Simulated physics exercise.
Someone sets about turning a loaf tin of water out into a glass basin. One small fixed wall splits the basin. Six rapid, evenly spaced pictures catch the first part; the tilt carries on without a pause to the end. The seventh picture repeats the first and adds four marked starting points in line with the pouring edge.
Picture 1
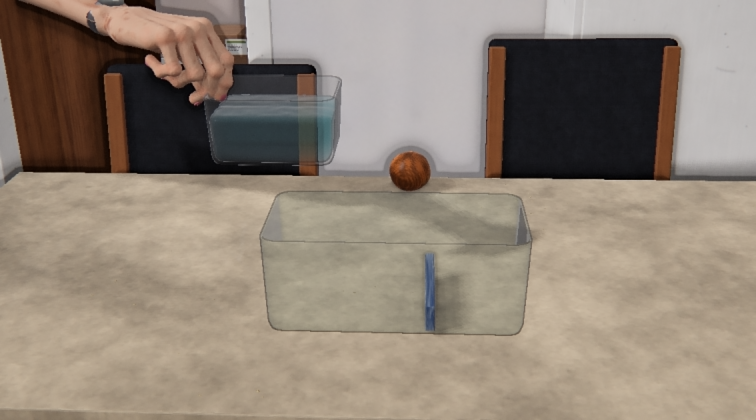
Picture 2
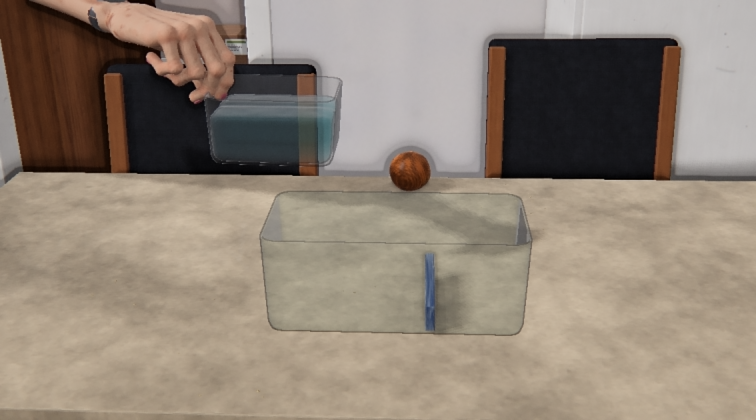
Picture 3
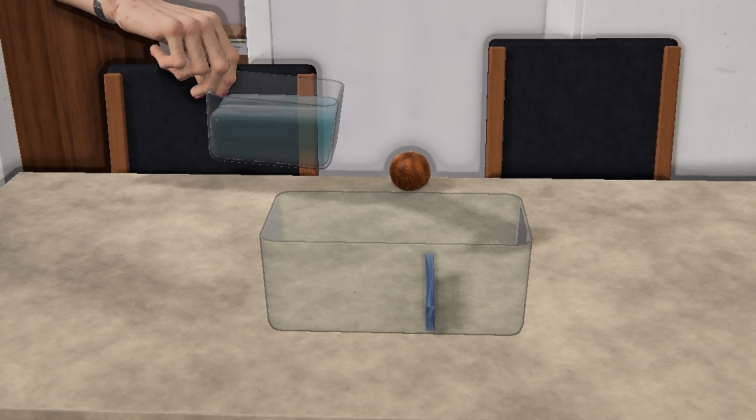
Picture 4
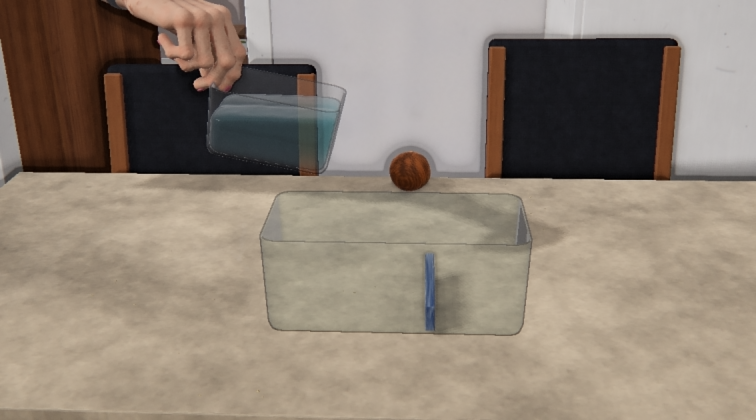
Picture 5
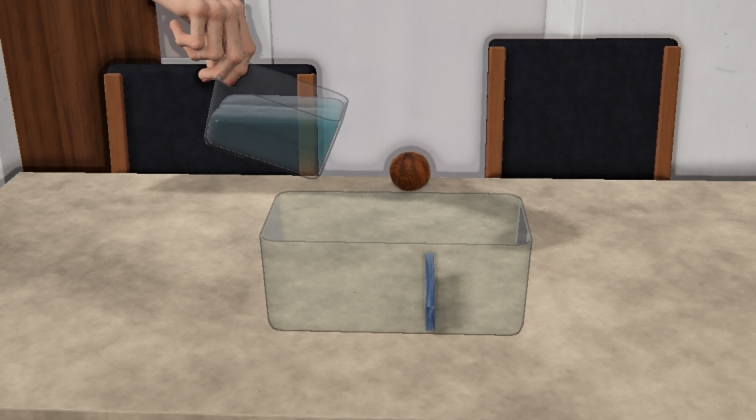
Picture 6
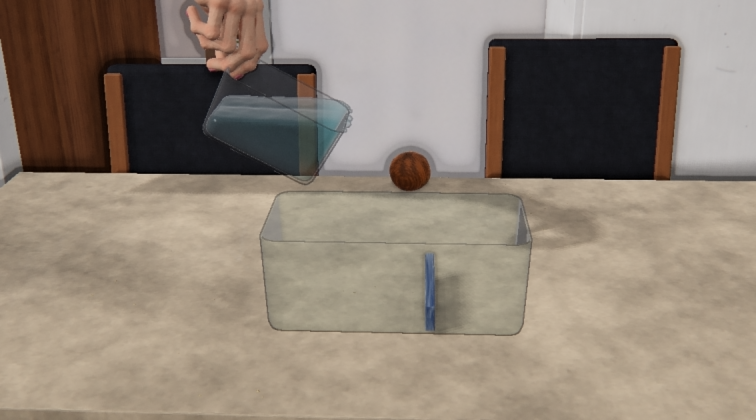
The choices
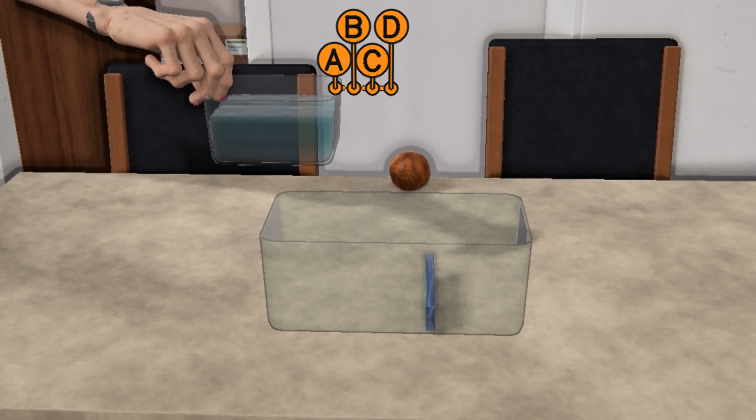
A hand tilts a clear container of bluish water rightward until water reaches its lip.
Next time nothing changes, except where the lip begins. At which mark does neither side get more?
Take C.
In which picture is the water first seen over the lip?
In picture 6.
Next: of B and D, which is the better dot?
It is D.
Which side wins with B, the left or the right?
The left side.
On the marked copy, A at (335, 87); B at (353, 88); C at (372, 88); D at (391, 88).
With A, about 90 % ends left of the wall and 9 % right of it.
With B, about 76 % ends left of the wall and 23 % right of it.
With C, about 48 % ends left of the wall and 51 % right of it.
With D, about 40 % ends left of the wall and 59 % right of it.
